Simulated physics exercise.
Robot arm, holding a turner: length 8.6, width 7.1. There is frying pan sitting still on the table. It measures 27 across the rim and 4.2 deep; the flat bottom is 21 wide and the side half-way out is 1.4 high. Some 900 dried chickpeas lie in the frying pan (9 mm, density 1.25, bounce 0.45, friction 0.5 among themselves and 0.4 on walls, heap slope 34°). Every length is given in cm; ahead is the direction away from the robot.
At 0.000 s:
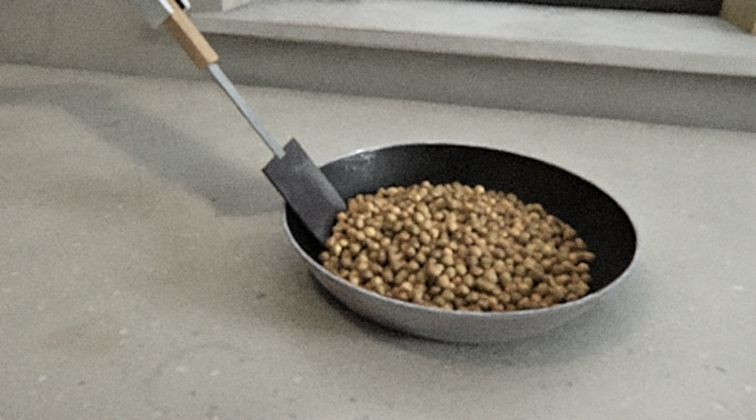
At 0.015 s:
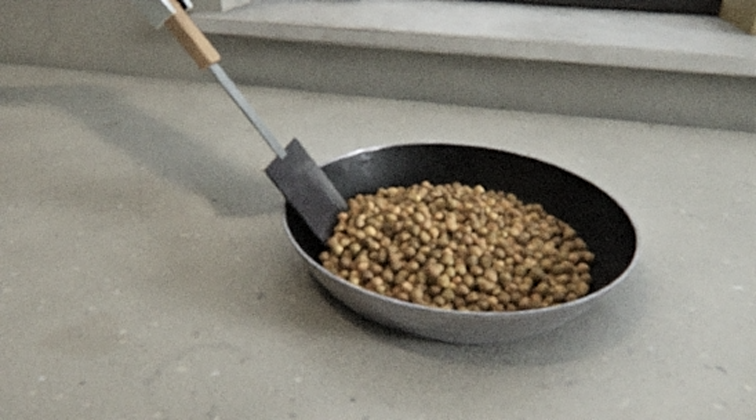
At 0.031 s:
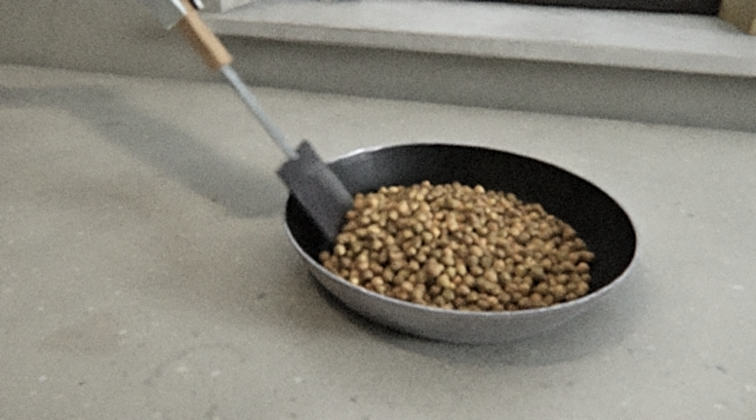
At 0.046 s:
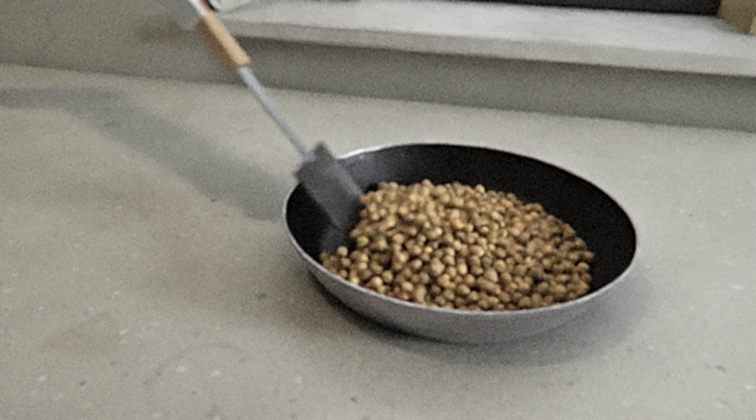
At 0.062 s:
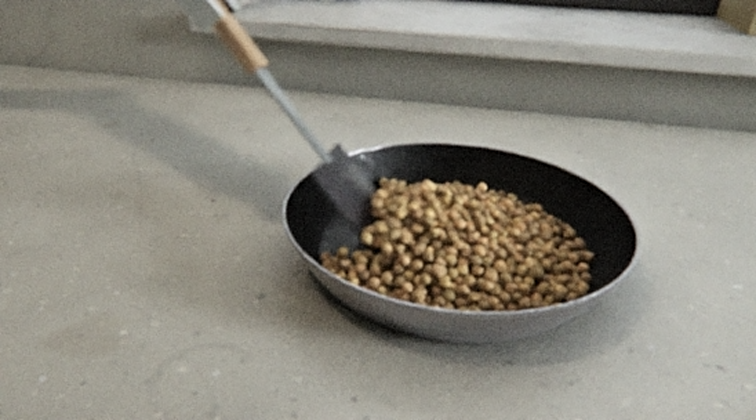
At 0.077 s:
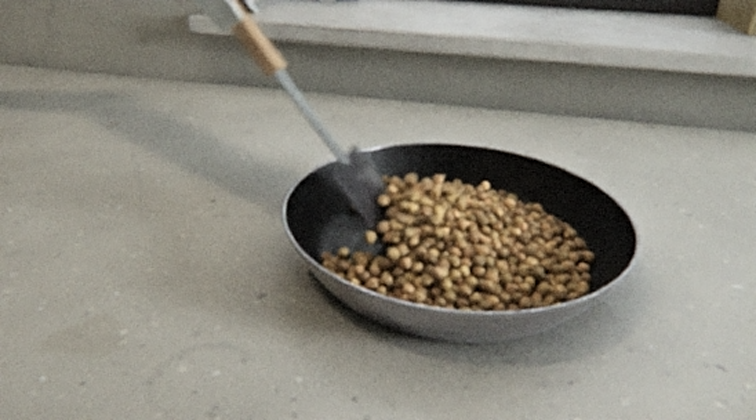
A turner pushing into a heap of dried chickpeas in a dark frying pan, sliding them rightward and baring the pan's left side.
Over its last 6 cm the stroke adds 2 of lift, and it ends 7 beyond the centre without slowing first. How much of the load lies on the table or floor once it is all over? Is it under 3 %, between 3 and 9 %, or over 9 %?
It is between 3 and 9 %.
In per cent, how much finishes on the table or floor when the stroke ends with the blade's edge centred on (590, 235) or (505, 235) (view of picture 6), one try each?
The two tries give near 20 and near 0 in a hundred.
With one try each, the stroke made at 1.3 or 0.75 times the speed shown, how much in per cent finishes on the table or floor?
Estimates in order: 15 per cent, 0 per cent.
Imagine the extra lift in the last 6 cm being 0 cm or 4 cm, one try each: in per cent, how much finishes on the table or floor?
I'd say close to 0 percent for the first and close to 10 percent for the second.
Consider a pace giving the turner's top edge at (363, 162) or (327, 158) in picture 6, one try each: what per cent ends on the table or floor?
I'd estimate close to 15 and 0 in a hundred.
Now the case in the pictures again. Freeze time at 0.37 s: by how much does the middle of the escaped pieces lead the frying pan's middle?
I reckon roughly 20 centimetres.
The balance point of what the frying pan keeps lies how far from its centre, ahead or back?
The balance point is about 4.0 cm ahead.
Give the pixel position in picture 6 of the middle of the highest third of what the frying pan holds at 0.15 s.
It is centred at roughly (495, 225).
By 0.11 s, sloping 52°, highest piece 6 above the table; 900 in the frying pan.
By 0.15 s, sloping 52°, highest piece 7 above the table; 900 in the frying pan.
By 0.37 s, sloping 52°, highest piece 6 above the table; 856 in the frying pan, 36 on the table or floor, 8 on the blade or in flight.
By 1.42 s, sloping 52°, highest piece 5 above the table; 856 in the frying pan, 44 on the table or floor.
Final count, 856 in the frying pan, 44 on the table or floor. That is 5 % on the table or floor.
